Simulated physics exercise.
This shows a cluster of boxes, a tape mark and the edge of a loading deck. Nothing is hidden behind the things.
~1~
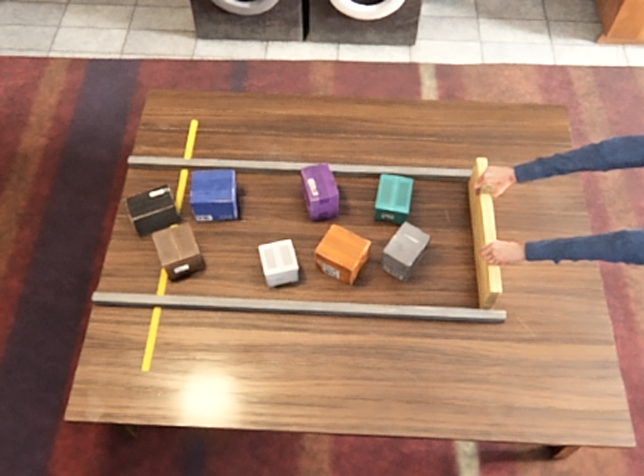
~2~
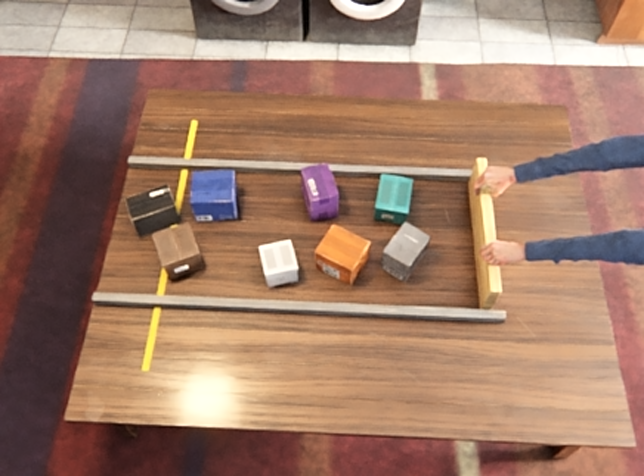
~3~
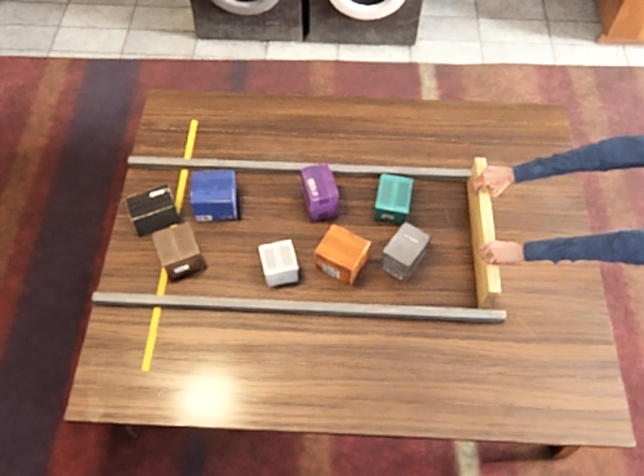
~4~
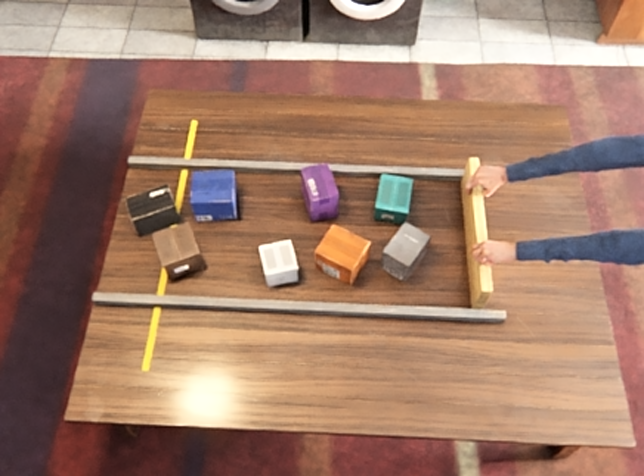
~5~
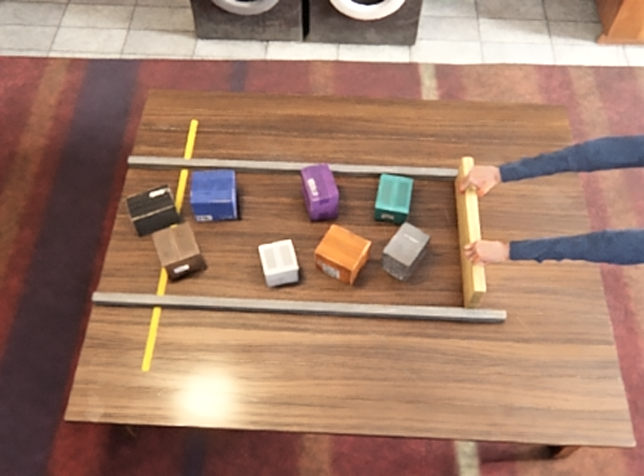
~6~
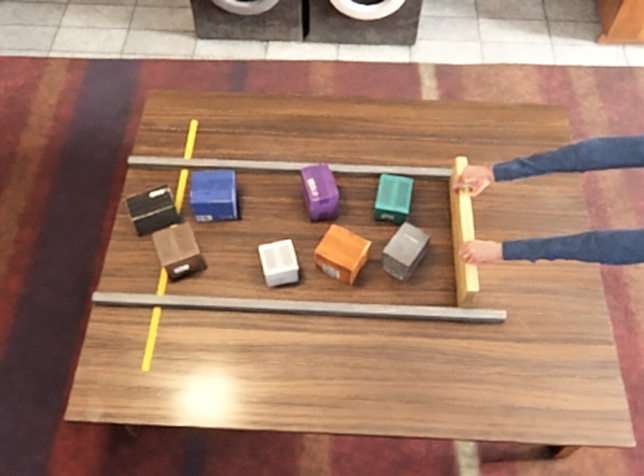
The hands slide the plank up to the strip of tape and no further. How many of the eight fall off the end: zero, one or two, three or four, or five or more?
As it turns out, the number that fall off is three or four.
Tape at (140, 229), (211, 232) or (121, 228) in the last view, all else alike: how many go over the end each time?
Try by try, 6, 2 and 8.
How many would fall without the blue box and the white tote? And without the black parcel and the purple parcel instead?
Fallen: 2, and 2 in the other try.
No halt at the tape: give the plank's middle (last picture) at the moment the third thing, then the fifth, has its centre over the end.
First at (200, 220), next at (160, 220).
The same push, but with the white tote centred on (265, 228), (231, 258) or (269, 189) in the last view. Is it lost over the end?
In that order, it holds on; drops off; is lost.
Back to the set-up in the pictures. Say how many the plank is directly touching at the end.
2 of them.
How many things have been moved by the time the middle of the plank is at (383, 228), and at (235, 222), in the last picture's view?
First 3, then 8.
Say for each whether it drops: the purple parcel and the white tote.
The purple parcel holds on, the white tote is lost.
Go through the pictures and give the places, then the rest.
Black parcel (153, 211); brown tote (179, 252); blue box (215, 196); plank (483, 232); tape (173, 231), in the first frame.
Brown tote (179, 252); grey box (405, 253), in the second frame.
Blue box (215, 196); plank (482, 232), in the third frame.
Black parcel (153, 211); purple parcel (320, 193), in the fourth frame.
Brown tote (179, 252); turquoise tote (393, 200), in the fifth frame.
Black parcel (153, 211); brown tote (179, 252); blue box (215, 196); plank (462, 231); tape (173, 231), in the sixth frame.
Early on, none off yet; black parcel at rest near (153, 211); brown tote at rest near (179, 252); blue box at rest near (215, 196).
Finally, the number that fall off is three or four; lost, white tote, blue box, brown tote and black parcel.
